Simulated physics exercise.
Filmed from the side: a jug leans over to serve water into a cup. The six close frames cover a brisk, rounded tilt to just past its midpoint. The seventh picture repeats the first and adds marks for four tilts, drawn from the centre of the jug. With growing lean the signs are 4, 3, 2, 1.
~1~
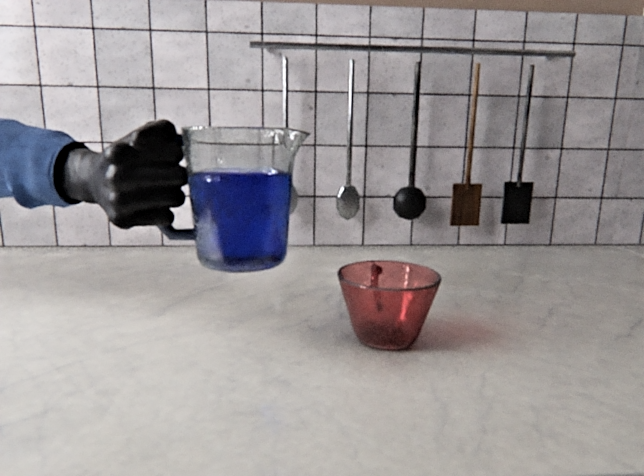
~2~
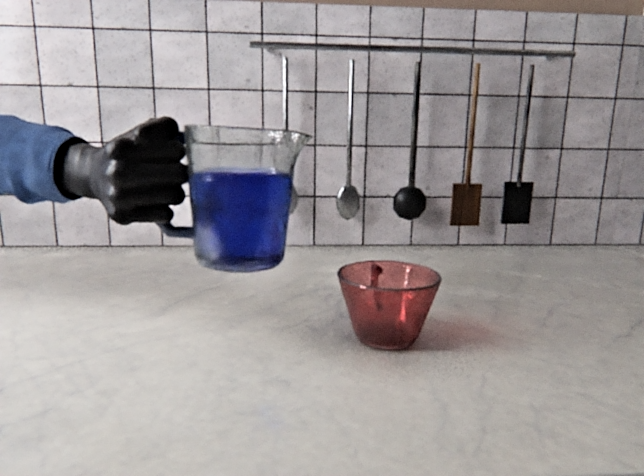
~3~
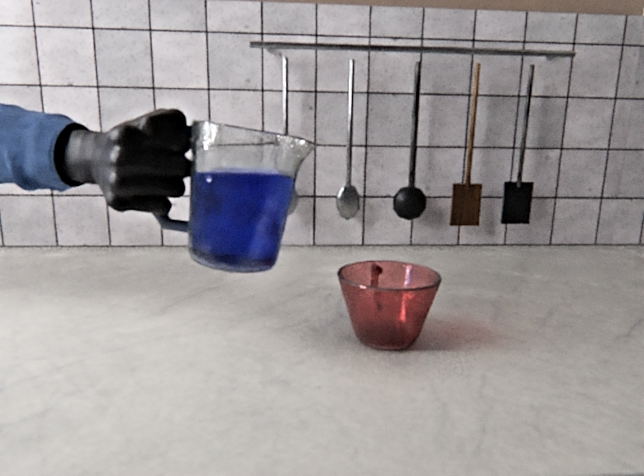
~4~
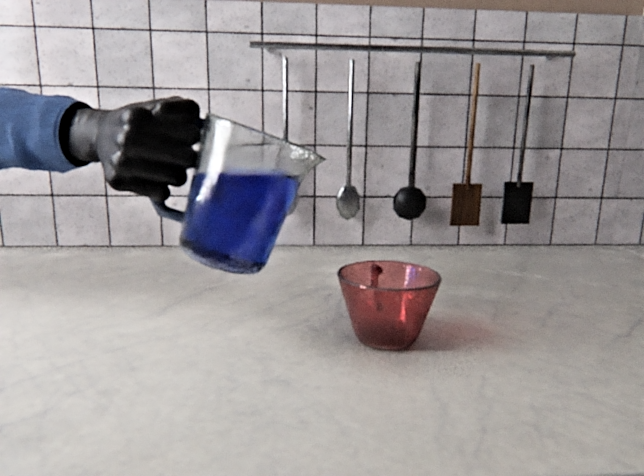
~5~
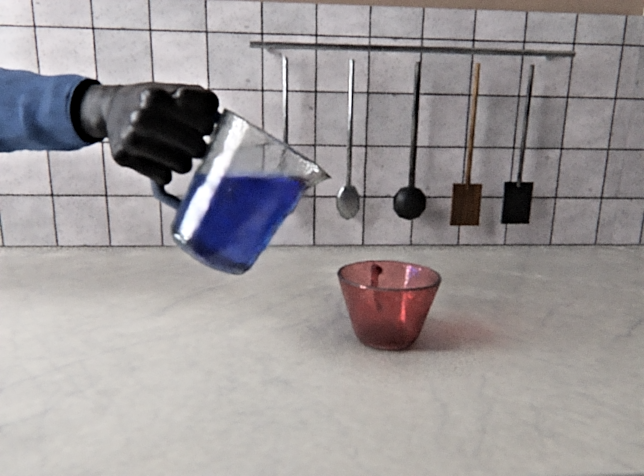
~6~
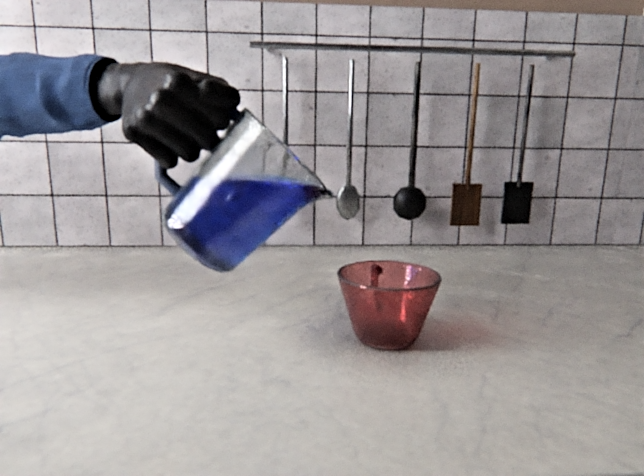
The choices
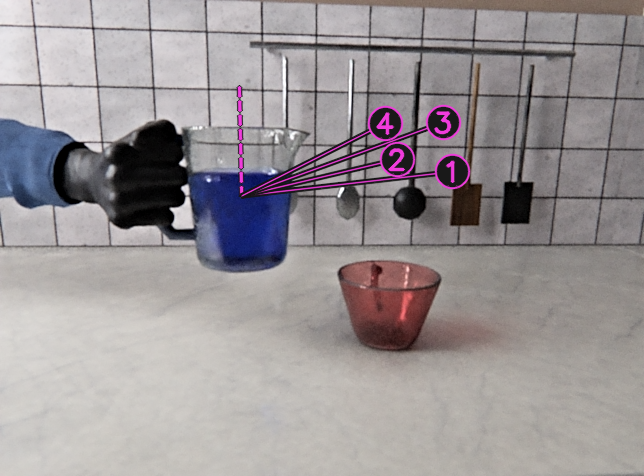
On a pale kitchen counter, a black-gloved hand tilting a glass jug of blue liquid rightward, near a small red cup.
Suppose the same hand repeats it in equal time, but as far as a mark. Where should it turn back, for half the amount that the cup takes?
Use line 4.
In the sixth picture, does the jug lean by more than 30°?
Yes.
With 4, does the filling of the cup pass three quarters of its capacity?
No, less.
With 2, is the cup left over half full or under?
Over half.
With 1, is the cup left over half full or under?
Over.
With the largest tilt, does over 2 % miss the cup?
Yes, it does.
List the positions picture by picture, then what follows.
Upright, lip at (308, 133); rim of the cup round (389, 273); nothing has left yet, in the first picture.
Tipped about 2°, lip at (310, 135); nothing has left yet, in the second picture.
Tipped about 9°, lip at (316, 144); nothing has left yet, in the third picture.
Tipped about 19°, lip at (324, 158); nothing has left yet, in the fourth picture.
Tipped about 31°, lip at (330, 176); nothing has left yet, in the fifth picture.
Tipped about 43°, lip at (332, 196); nothing has left yet, in the sixth picture.
On the marked copy, 1 at (435, 173); 2 at (380, 163); 3 at (427, 128); 4 at (370, 130).
Choosing 1, the cup ends with about 82 % of what it can hold; 24 % of the water is spilt.
Choosing 2, the cup ends with about 77 % of what it can hold; 14 % of the water is spilt.
Choosing 3, the cup ends with about 73 % of what it can hold.
Choosing 4, the cup ends with about 53 % of what it can hold.
